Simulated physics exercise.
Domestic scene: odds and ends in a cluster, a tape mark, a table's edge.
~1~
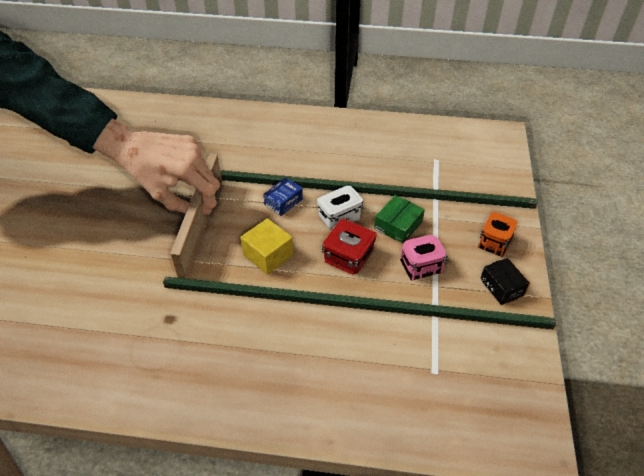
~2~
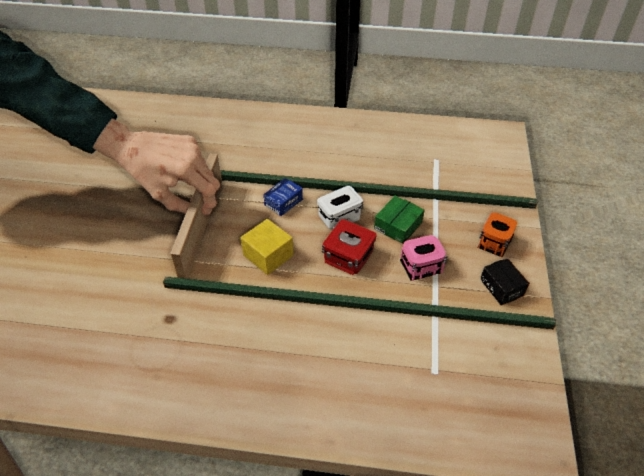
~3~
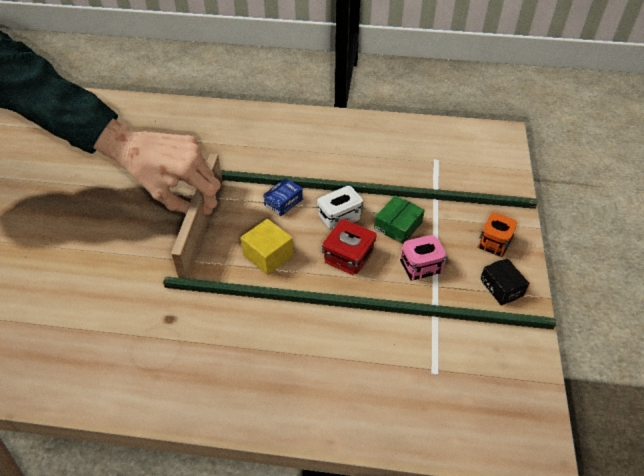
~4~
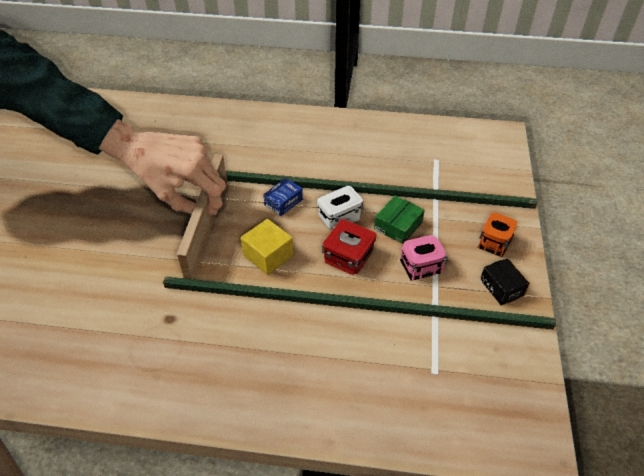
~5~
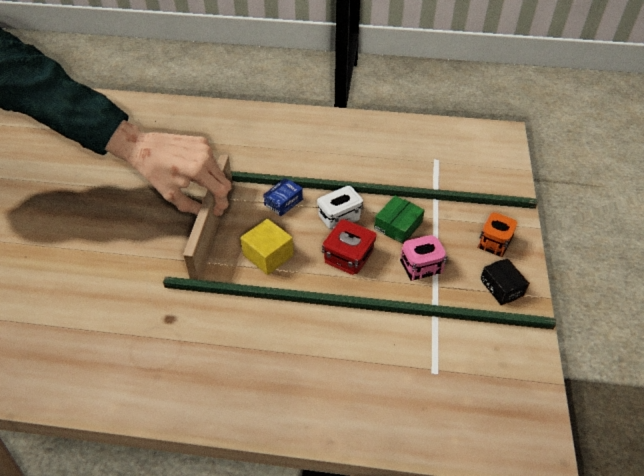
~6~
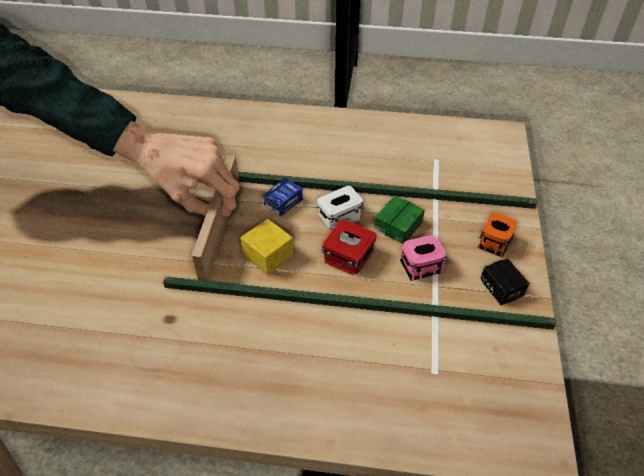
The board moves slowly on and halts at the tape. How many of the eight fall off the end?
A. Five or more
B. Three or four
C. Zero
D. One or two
Option D: One or two.
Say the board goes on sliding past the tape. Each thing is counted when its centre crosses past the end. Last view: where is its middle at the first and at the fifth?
Roughly (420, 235) for the earlier crossing, roughly (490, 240) for the later one.
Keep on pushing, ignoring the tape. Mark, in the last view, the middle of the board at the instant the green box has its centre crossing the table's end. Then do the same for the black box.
Approx. (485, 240) for the first, approx. (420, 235) for the second.
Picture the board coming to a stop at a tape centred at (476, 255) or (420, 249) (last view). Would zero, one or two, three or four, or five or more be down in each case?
The falls would be three or four; none.
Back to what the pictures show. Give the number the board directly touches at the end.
Count: 3.
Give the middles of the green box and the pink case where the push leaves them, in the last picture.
The green box stops around (494, 231); the pink case around (537, 274).
Early on, none off yet; black box at rest near (504, 281); orange case at rest near (498, 234); pink case at rest near (423, 258).
Finally, the number that fall off is one or two; lost, black box.
